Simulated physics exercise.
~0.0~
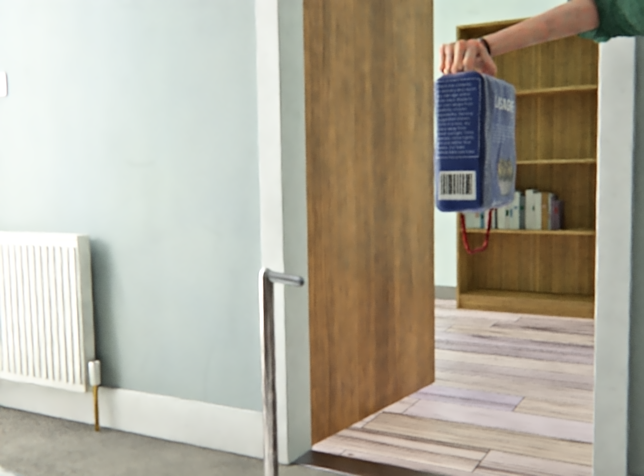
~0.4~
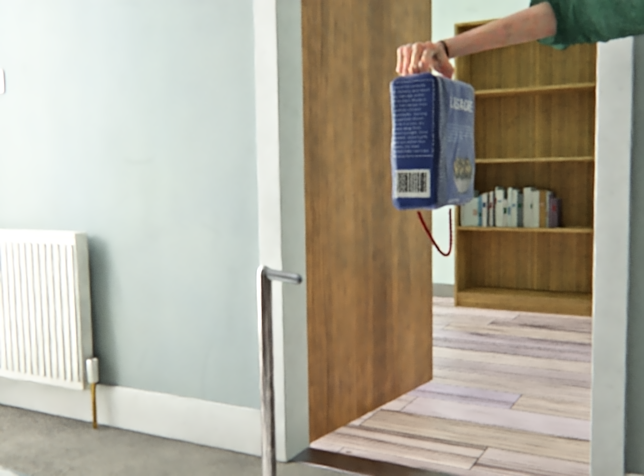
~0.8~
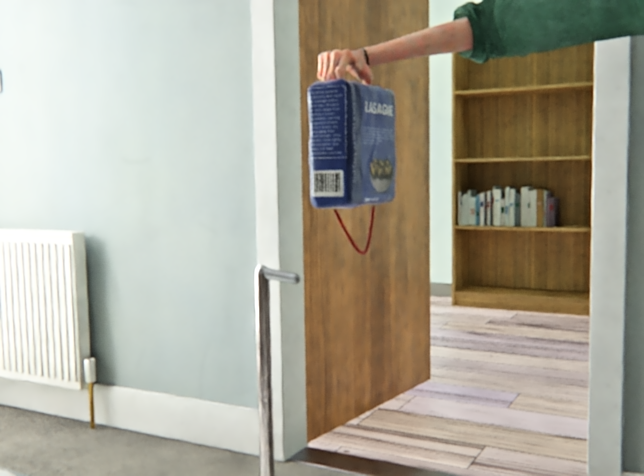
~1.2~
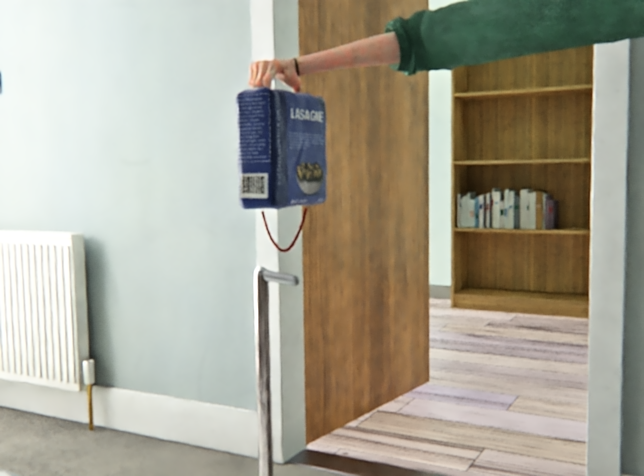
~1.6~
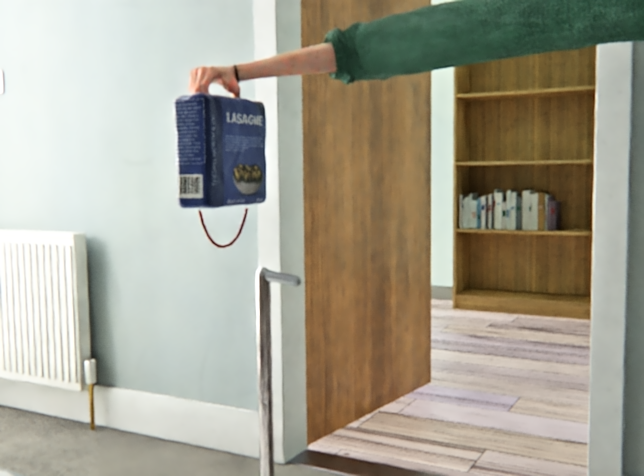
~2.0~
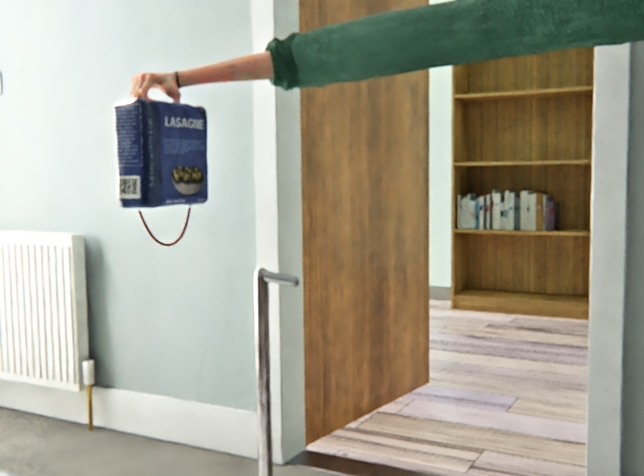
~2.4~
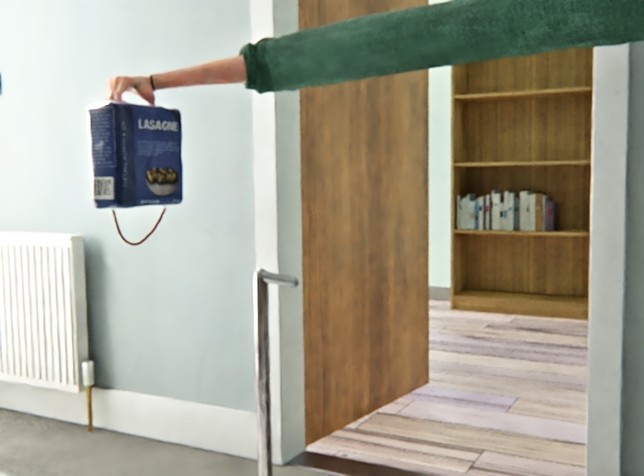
In a pale room beside an open wooden door, a hand at the end of a green-sleeved arm carries a blue lasagne bag leftward, its red loop dangling, over a metal post with a sideways hook, and the bag passes freely, ending up left of the post.
